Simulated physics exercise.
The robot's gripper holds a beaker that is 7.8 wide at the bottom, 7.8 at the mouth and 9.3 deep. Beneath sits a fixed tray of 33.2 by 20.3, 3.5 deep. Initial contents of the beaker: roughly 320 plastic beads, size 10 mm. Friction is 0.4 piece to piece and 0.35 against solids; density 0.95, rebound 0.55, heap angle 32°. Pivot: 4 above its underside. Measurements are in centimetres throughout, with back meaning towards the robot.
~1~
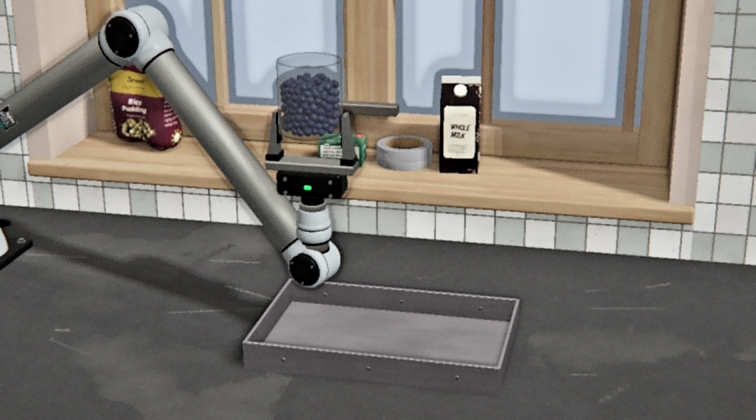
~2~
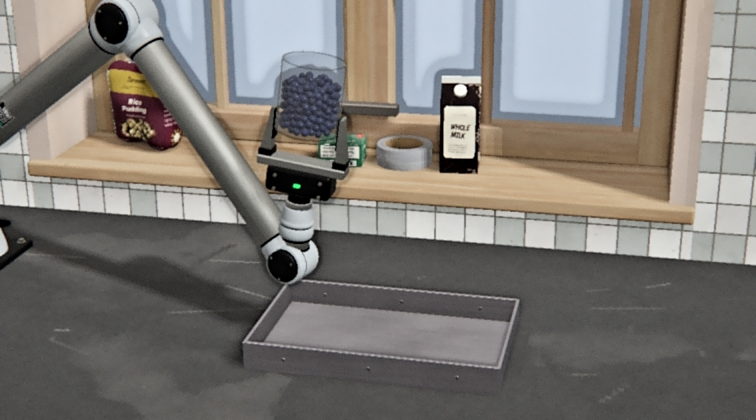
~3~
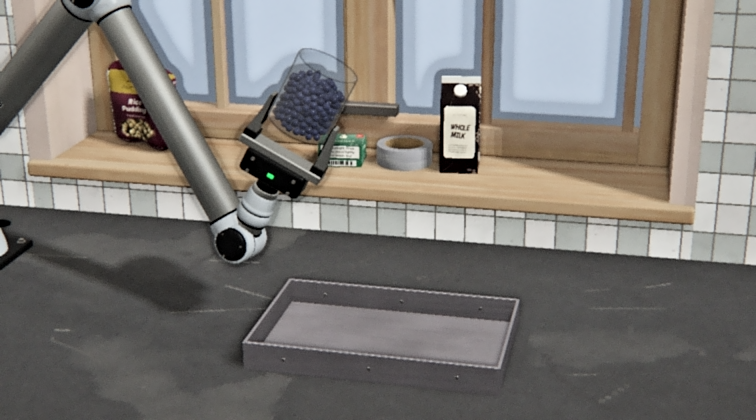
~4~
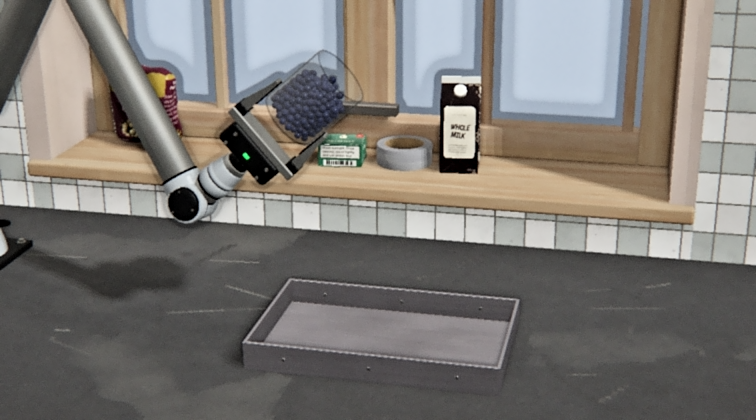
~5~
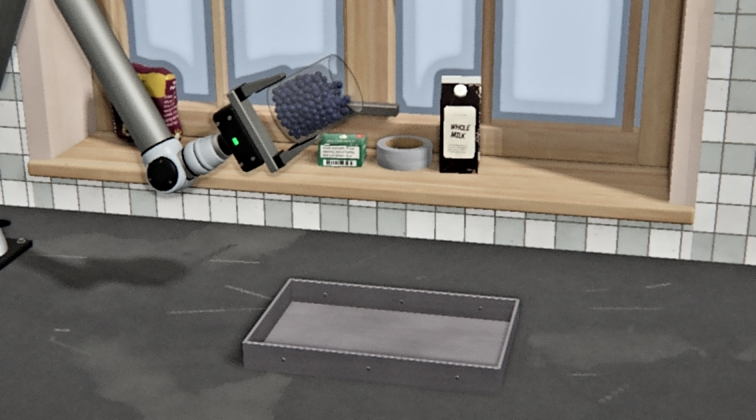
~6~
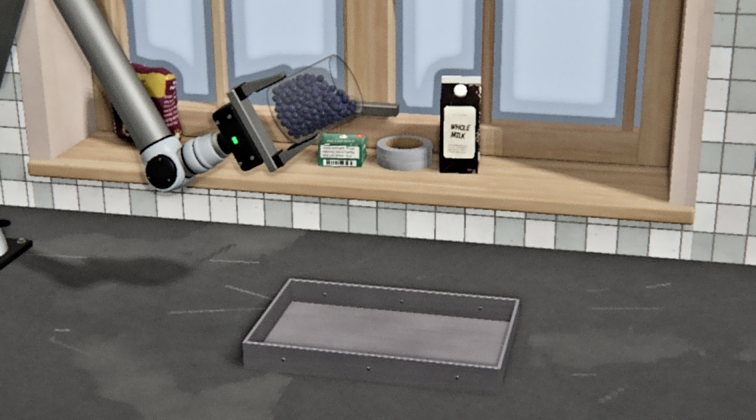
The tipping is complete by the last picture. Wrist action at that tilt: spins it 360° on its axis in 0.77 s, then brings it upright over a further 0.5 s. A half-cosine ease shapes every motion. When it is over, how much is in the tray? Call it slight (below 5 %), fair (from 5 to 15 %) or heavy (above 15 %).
I would call it slight, below 5 %.
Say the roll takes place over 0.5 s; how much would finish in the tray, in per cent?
Around 0 %.
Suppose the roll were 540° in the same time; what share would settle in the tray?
It would come to around 0 per cent.
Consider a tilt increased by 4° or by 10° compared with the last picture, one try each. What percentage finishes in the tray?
About 5 and 10 per cent.
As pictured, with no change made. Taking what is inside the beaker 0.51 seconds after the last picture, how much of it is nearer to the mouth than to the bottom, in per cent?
Mouth-half fraction: Approx. 35 %.
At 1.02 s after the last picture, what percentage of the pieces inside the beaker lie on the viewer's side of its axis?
Around 45 %.
Then, 0.51 s later, tipped 62°, highest piece 38 above the table; 322 in the beaker, 1 in flight or on a rim.
Then, 1.02 s later, tipped 32°, highest piece 37 above the table; 320 in the beaker, 3 in the tray.
Then, 1.47 s later, upright, highest piece 39 above the table; 320 in the beaker, 3 in the tray.
Then, 2.17 s later, upright, highest piece 39 above the table; 320 in the beaker, 3 in the tray.
At rest, 320 in the beaker, 3 in the tray. That is 1 % in the tray.
